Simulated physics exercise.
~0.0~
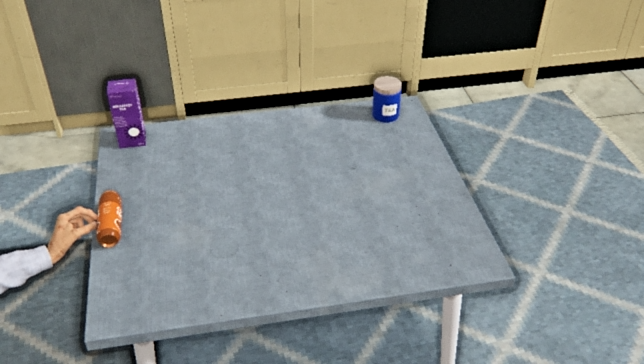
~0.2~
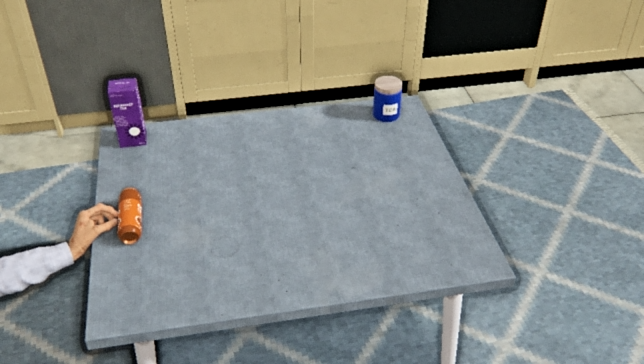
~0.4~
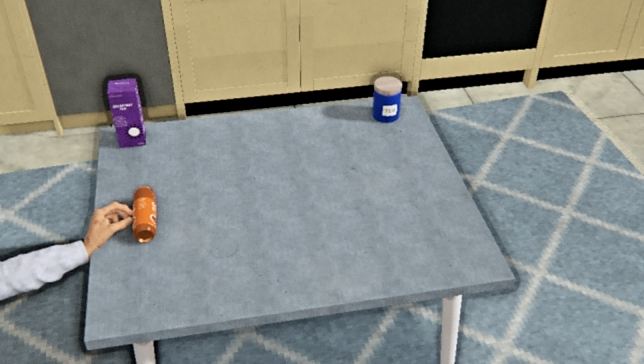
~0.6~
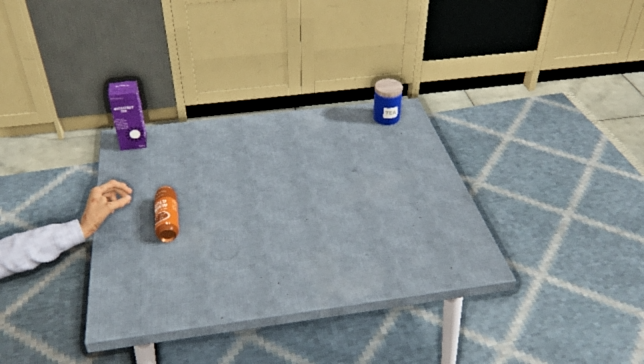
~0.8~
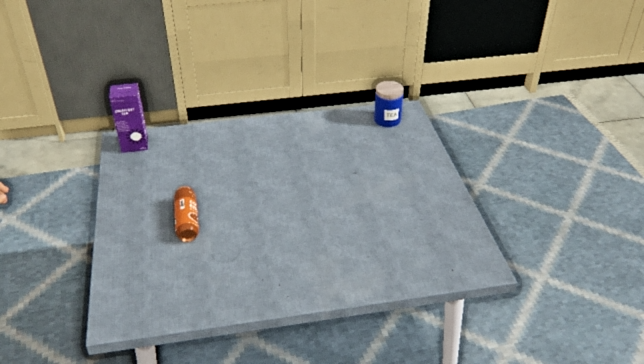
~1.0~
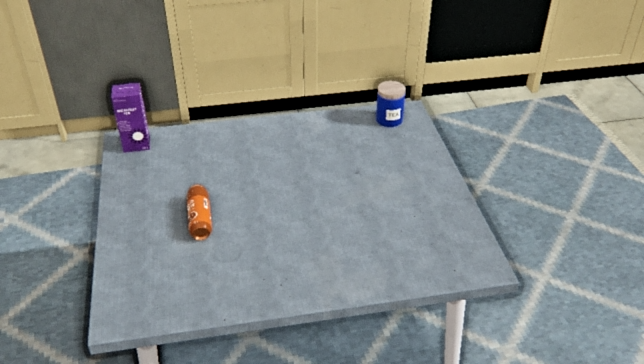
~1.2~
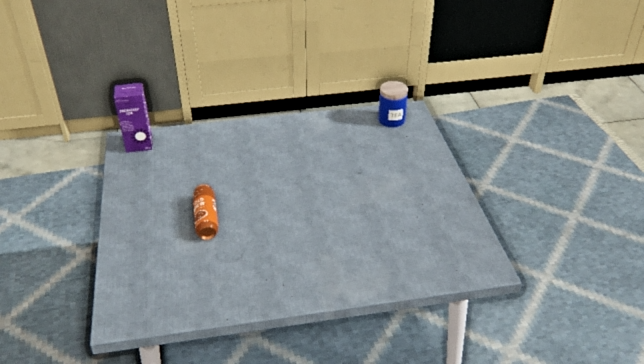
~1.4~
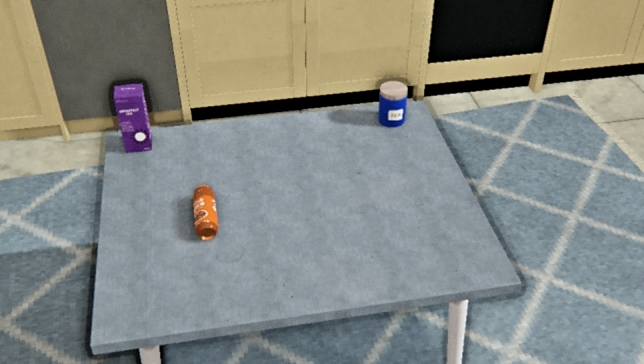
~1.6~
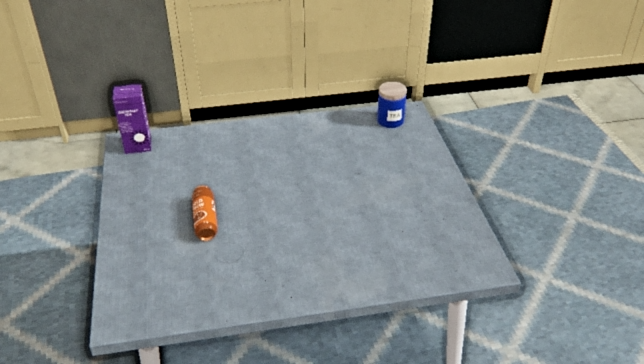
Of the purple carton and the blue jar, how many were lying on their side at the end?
None of them were. The purple carton and the blue jar were both still standing upright at the end.
